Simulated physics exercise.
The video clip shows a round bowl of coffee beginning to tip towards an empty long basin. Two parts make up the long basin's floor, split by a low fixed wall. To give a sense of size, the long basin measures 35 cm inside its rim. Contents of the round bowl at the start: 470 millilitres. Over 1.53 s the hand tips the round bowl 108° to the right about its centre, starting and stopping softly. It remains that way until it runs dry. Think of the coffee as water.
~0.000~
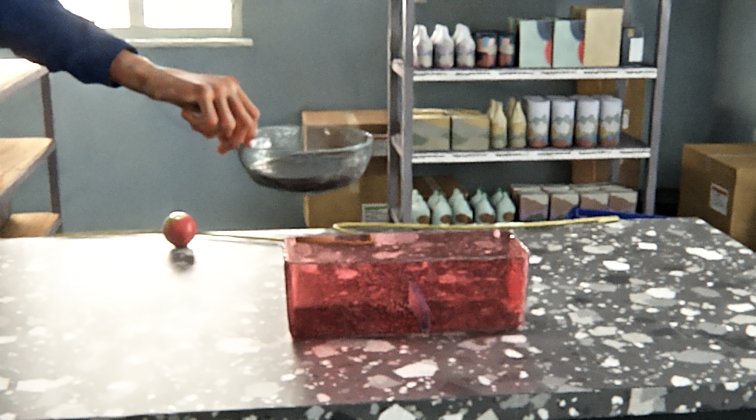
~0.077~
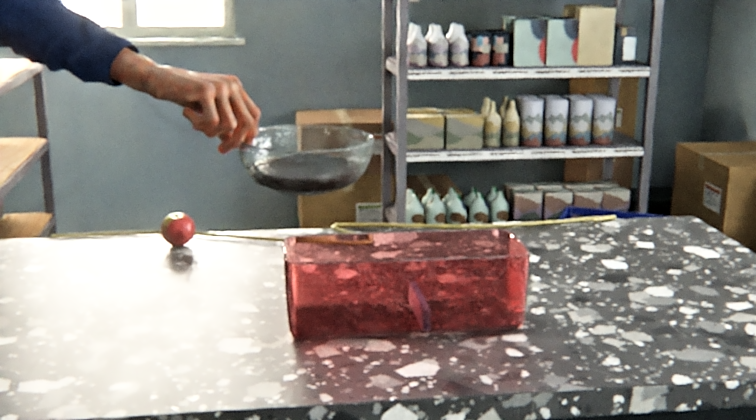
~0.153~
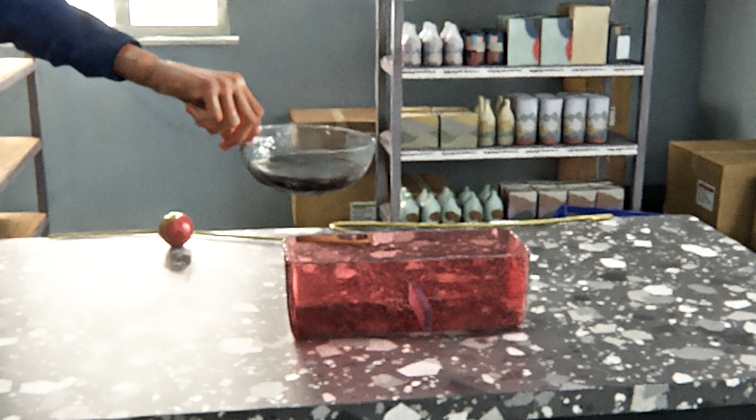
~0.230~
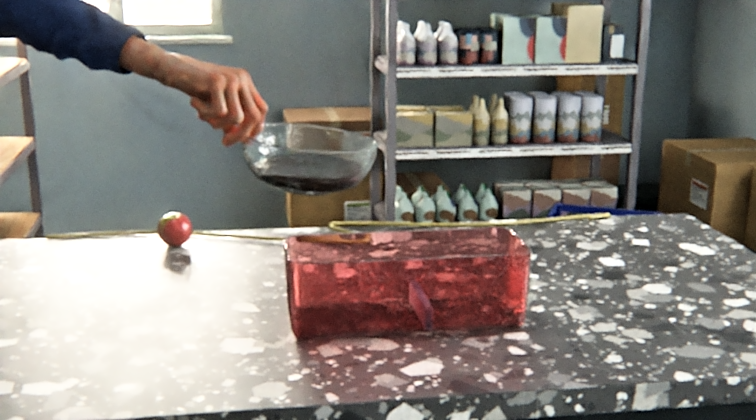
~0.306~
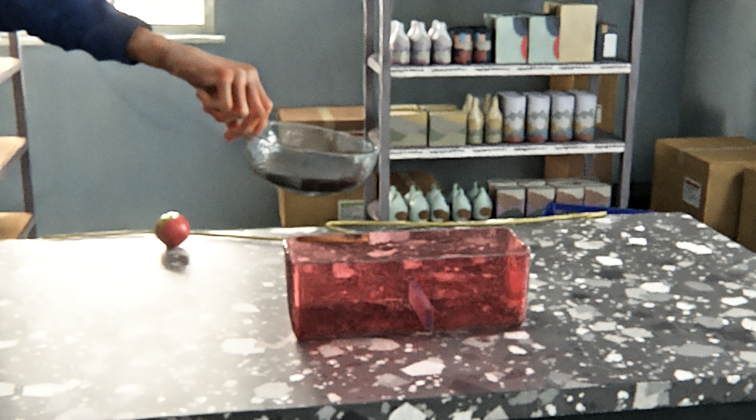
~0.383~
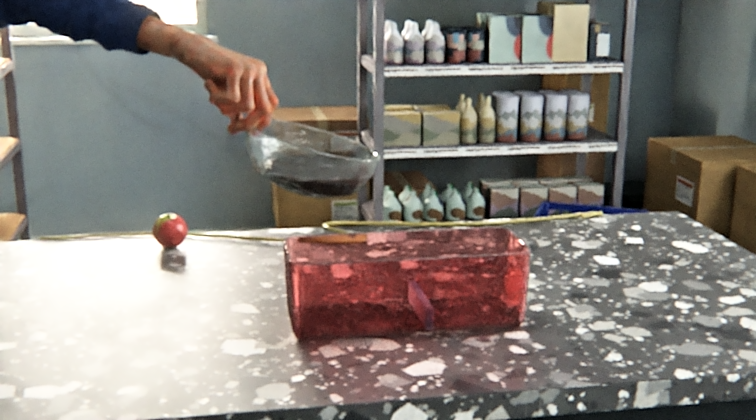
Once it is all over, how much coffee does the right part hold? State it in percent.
The right part holds about 5 per cent.
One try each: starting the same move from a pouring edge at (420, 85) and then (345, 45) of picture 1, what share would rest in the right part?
80 then 10 %.
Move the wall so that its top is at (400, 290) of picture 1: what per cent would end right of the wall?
Then about 35 per cent.
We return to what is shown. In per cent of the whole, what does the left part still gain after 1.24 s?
Near 3 percent, more or less.
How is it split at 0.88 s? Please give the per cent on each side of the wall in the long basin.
About 24 left, 0 right.
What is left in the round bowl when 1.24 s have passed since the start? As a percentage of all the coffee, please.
Close to 1 in a hundred.
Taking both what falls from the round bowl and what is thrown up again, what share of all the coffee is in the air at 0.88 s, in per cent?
I'd say close to 24 per cent.
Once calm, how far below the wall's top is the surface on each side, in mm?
Left 14 mm, right 32 mm.
By 0.88 s the tilt is 66° and 52 per cent is still to pour, 24 is left of the wall and 0 right of it.
By 1.24 s the tilt is 99° and 1 per cent is still to pour, 92 is left of the wall and 3 right of it.
By 1.62 s the tilt is 108° and 0 per cent is still to pour, 95 is left of the wall and 5 right of it.
By 2.03 s the tilt is 108° and 0 per cent is still to pour, 95 is left of the wall and 5 right of it.
At rest 95 per cent lies left of the wall, 5 right of it and 1 outside.
